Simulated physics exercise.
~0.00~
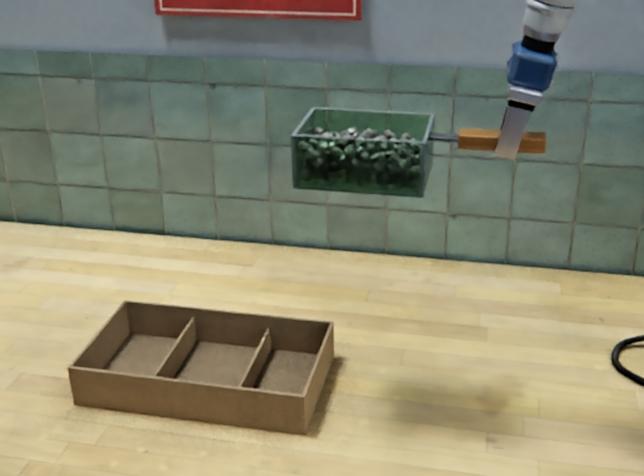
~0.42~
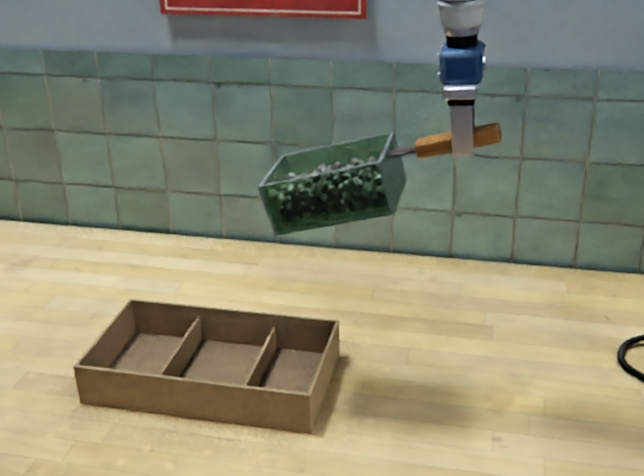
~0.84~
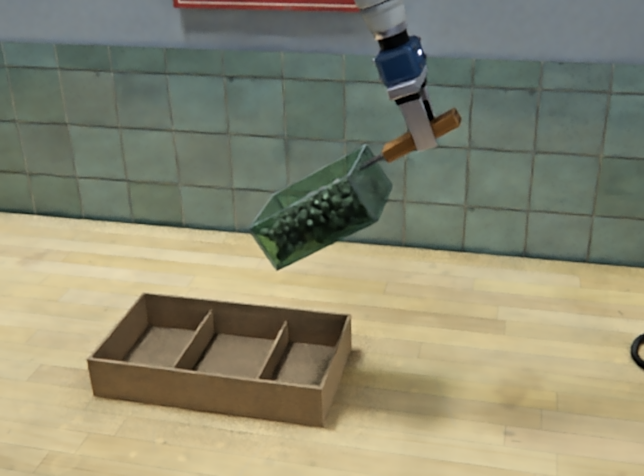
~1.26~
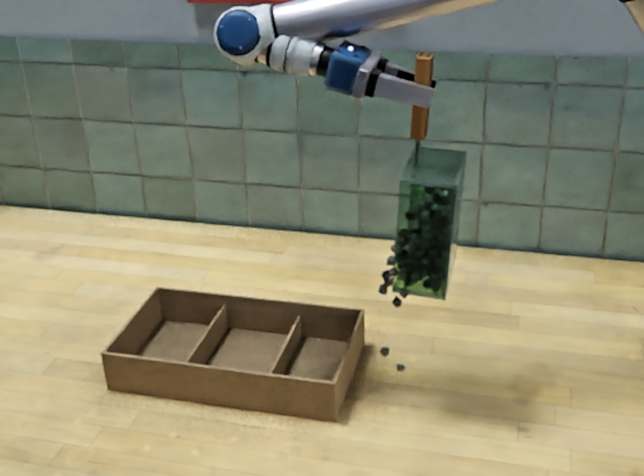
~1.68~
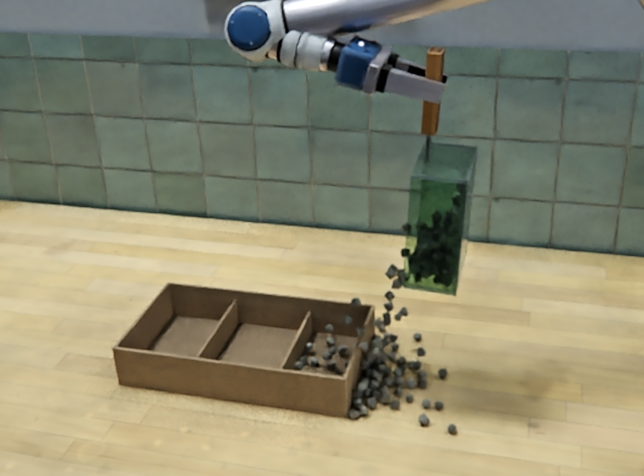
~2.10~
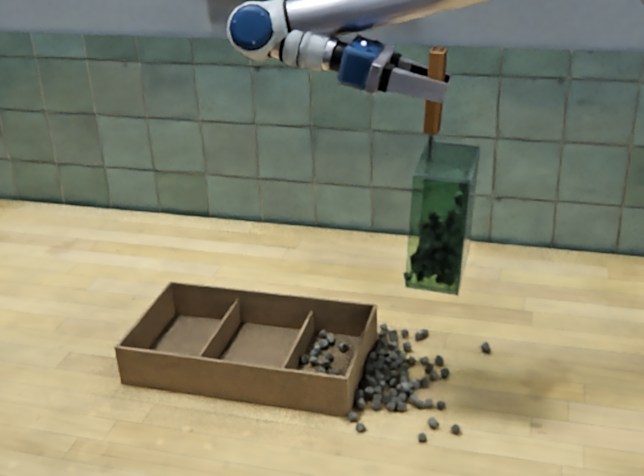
To begin with, a robot arm holds a green translucent box of small dark pebbles by its orange handle, above a wooden table where a brown tray with three compartments sits. The arm moves the box left and lowers it, tipping it gradually toward the tray. It then swings the box nearly upright on end, slightly to the right, and pebbles start to drop out. They pour down around the tray's right edge, some landing in the right compartment and many scattering on the table. The arm stays still at the end, with plenty of pebbles still in the box.
